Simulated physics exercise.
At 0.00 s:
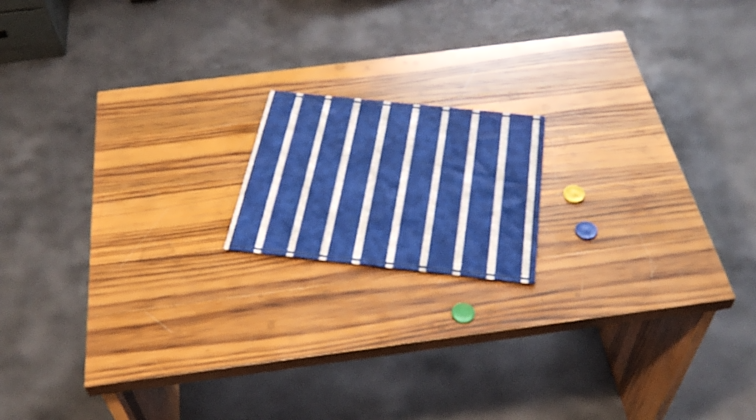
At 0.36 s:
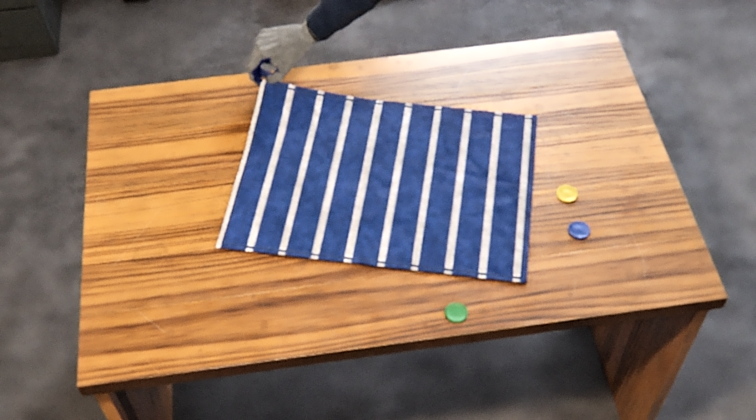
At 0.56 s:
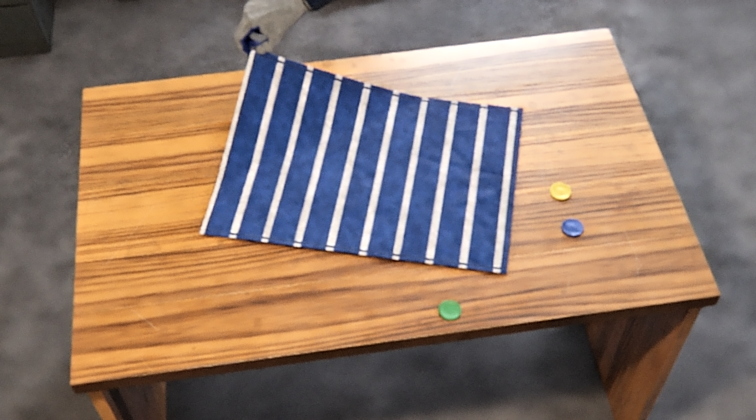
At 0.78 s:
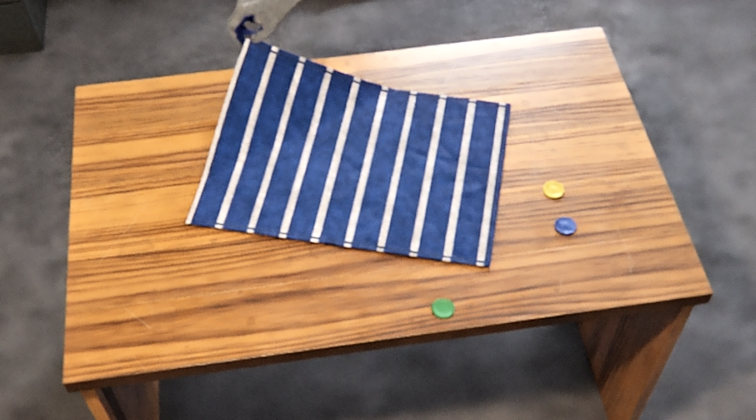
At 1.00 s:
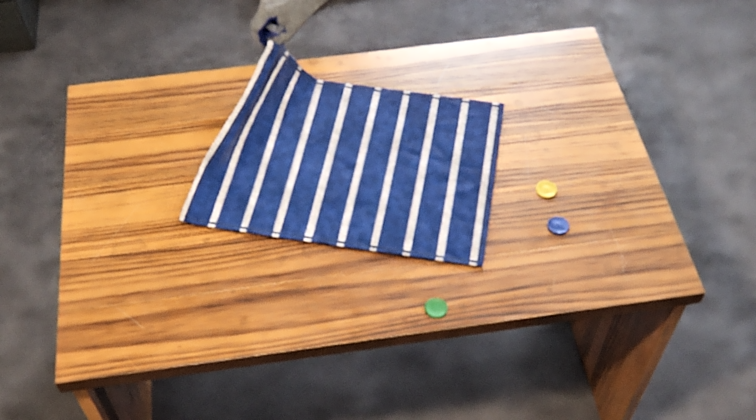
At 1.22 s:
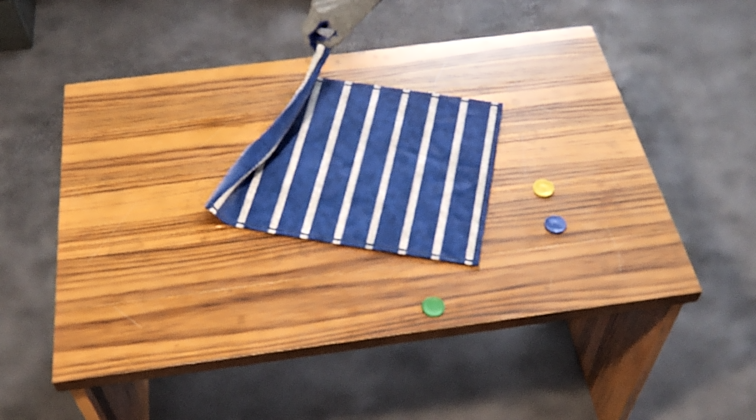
A gloved hand took the far left corner of a blue-and-white striped cloth on a wooden table, lifted it, and drew it to the right, folding the left edge up beside three small discs.
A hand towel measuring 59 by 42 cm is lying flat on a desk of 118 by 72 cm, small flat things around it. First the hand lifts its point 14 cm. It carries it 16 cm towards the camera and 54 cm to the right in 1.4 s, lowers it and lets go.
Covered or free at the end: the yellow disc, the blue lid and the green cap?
Outcome: Yellow disc: In view; blue lid: In view; green cap: In view.
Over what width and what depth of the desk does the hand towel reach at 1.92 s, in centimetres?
Seen from above it's around 46 cm wide by some 50 cm deep.
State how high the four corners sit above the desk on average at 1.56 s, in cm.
I'd put their mean height at around 5 cm.
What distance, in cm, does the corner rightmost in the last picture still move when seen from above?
Horizontal travel: Approx. 10 cm.
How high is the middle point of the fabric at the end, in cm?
Looks like close to 0 cm up.
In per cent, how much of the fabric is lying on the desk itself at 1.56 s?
65 %.
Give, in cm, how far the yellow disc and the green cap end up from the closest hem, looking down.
5 cm and 12 cm.
At 1.6 s, 65 % of it is down, spanning 50 by 51 cm, above no small thing.
At 1.9 s, 55 % of it is down, spanning 46 by 51 cm, above no small thing.
At 2.3 s, 55 % of it is down, spanning 46 by 51 cm, above no small thing.
At 2.6 s, 55 % of it is down, spanning 47 by 51 cm, above no small thing.
At 3.6 s, 55 % of it is down, spanning 47 by 51 cm, above no small thing.
